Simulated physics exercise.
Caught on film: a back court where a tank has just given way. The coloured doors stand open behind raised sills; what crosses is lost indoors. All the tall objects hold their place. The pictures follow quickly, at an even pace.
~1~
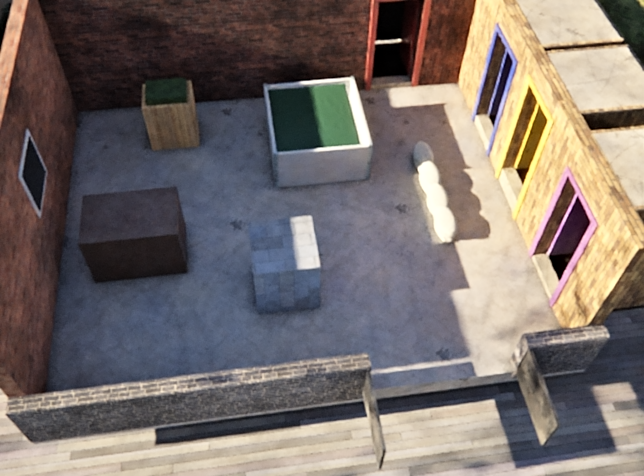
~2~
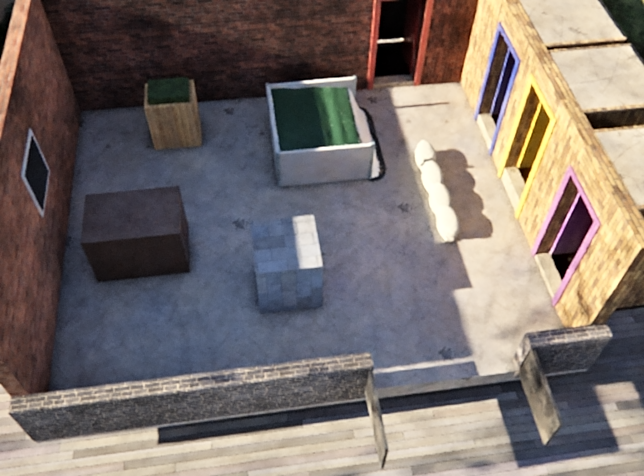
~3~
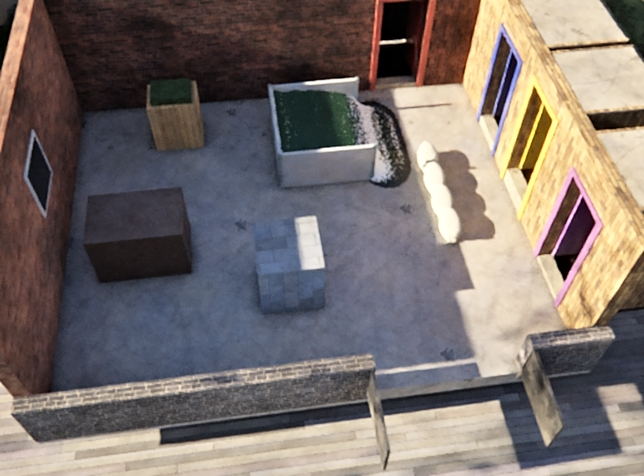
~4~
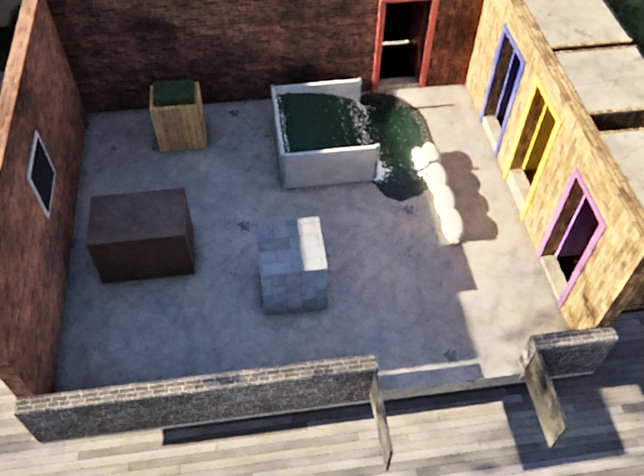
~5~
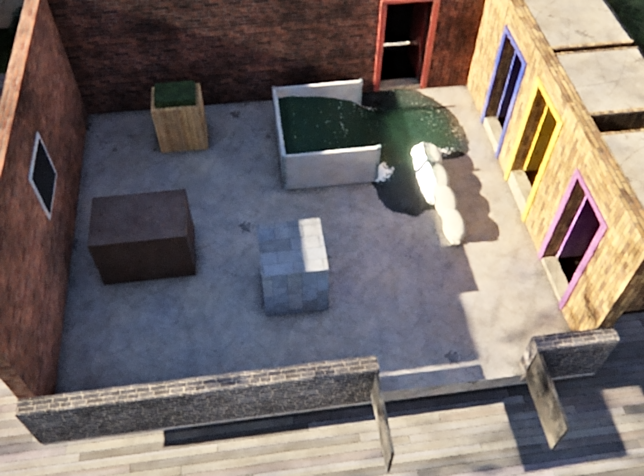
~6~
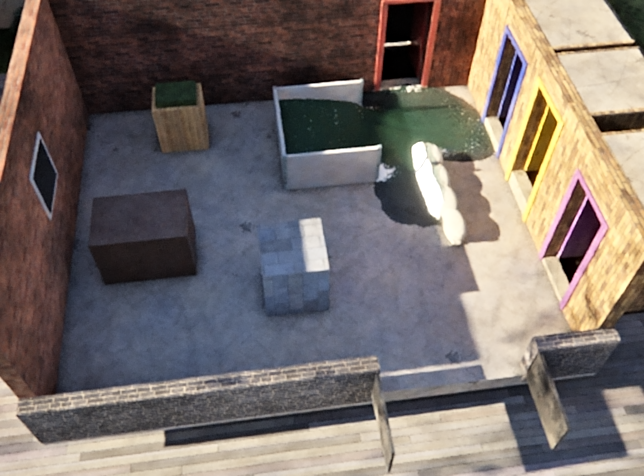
A walled court with a grey floor, dark red brick at the left and back and pale yellow stone at the right, is seen from high above. A white tank of dark green water stands near the back, with brown, wooden and grey blocks leftward and below, a lumpy white row, and blue, yellow and magenta doorways rightward. Water pours from the tank's opened right side, foaming, and spreads around the white row toward the right wall while the blocks stay still and the view shifts very slightly.
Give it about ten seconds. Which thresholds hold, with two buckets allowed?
In the end: The blue door lets in a lot; the red door lets in a lot; the yellow door admits no more than that; the purple door admits no more than that.
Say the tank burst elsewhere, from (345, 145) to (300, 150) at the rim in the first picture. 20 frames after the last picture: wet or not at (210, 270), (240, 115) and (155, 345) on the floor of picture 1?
In that order: Covered, free of water, under water.
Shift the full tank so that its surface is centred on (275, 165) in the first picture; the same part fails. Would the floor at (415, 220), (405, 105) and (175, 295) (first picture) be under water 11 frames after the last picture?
In turn: Under water, covered, dry.
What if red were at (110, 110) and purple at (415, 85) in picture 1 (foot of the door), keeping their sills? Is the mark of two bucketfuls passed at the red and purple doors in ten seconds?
Red door holds; purple door lets more in.
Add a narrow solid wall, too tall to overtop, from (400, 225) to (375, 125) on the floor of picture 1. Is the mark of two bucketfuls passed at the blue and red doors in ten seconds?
One by one: The blue door keeps below it; the red door is over.
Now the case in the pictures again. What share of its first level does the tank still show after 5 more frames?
Close to 38 %.
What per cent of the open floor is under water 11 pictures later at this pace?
About 30 per cent.
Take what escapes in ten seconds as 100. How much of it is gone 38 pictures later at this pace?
Roughly 75 per cent.
A moment on, water covers 20 % of the floor; the blue door far over two buckets in, the red door under two buckets in, the yellow door wet at the sill, nothing in, the purple door not reached.
Next, water covers 30 % of the floor; the blue door far over two buckets in, the red door under two buckets in, the yellow door wet at the sill, nothing in, the purple door not reached.
Then, water covers 45 % of the floor; the blue door far over two buckets in, the red door over two buckets in, the yellow door wet at the sill, nothing in, the purple door wet at the sill, nothing in.
Later, water covers 55 % of the floor; the blue door far over two buckets in, the red door far over two buckets in, the yellow door wet at the sill, nothing in, the purple door wet at the sill, nothing in.
In the end, water covers 65 % of the floor; the blue door far over two buckets in, the red door far over two buckets in, the yellow door wet at the sill, nothing in, the purple door under two buckets in.
